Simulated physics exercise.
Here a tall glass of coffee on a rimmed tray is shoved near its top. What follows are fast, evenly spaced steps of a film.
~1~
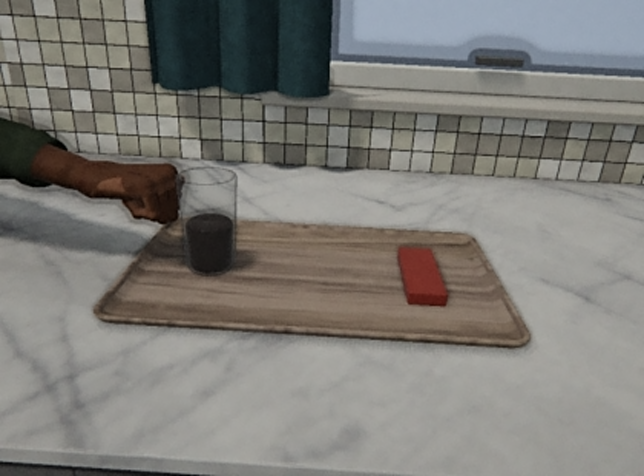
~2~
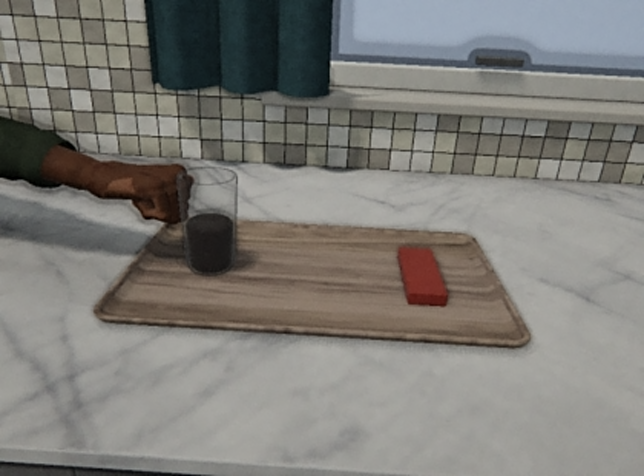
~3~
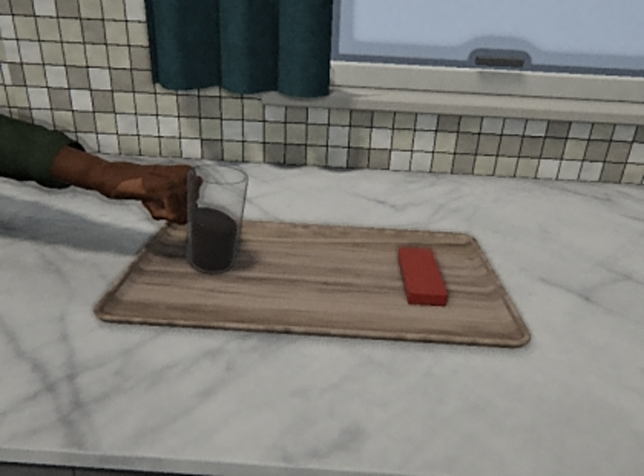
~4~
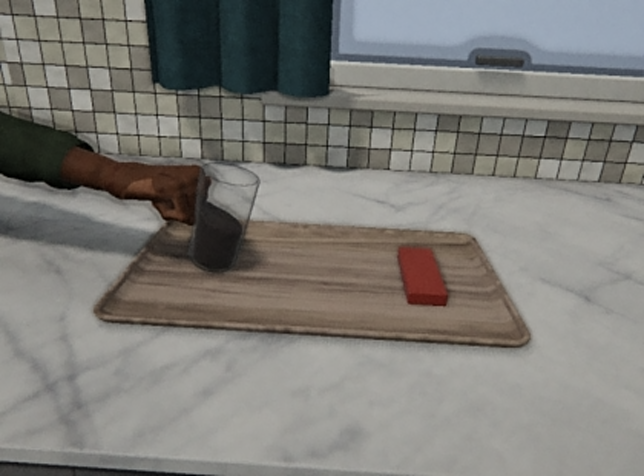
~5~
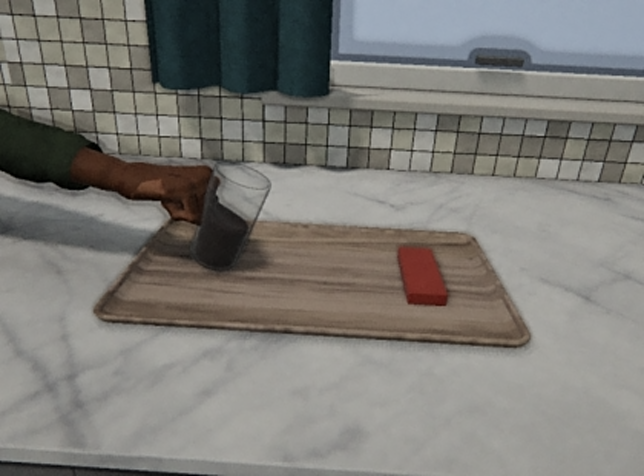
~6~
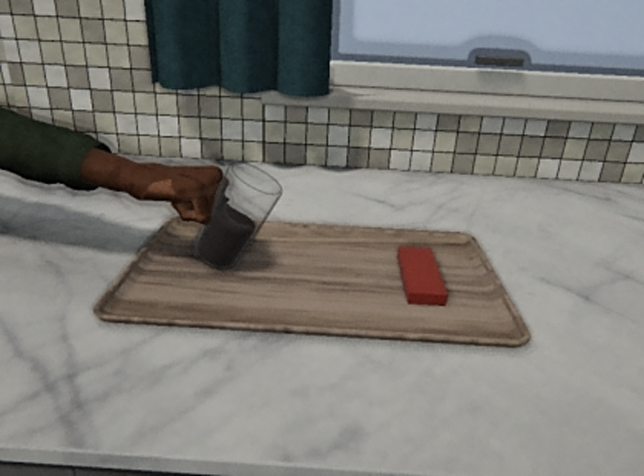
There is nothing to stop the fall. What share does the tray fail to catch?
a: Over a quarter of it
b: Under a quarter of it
Under a quarter of it (b).
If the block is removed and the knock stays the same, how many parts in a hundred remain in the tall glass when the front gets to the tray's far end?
Roughly 40 per cent.
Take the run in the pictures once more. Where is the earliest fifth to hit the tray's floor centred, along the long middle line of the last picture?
(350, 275).
A moment on, the tall glass lies on its side and 100 per cent is in the glass, 0 on the tray and 0 above or beyond its rim.
Next, the tall glass lies on its side and 68 per cent is in the glass, 21 on the tray and 12 above or beyond its rim.
Then the tall glass lies on its side and 33 per cent is in the glass, 42 on the tray and 25 above or beyond its rim.
Later the tall glass lies on its side and 18 per cent is in the glass, 73 on the tray and 9 above or beyond its rim.
In the end 94 per cent is held by tray and glass, 6 is off the tray.
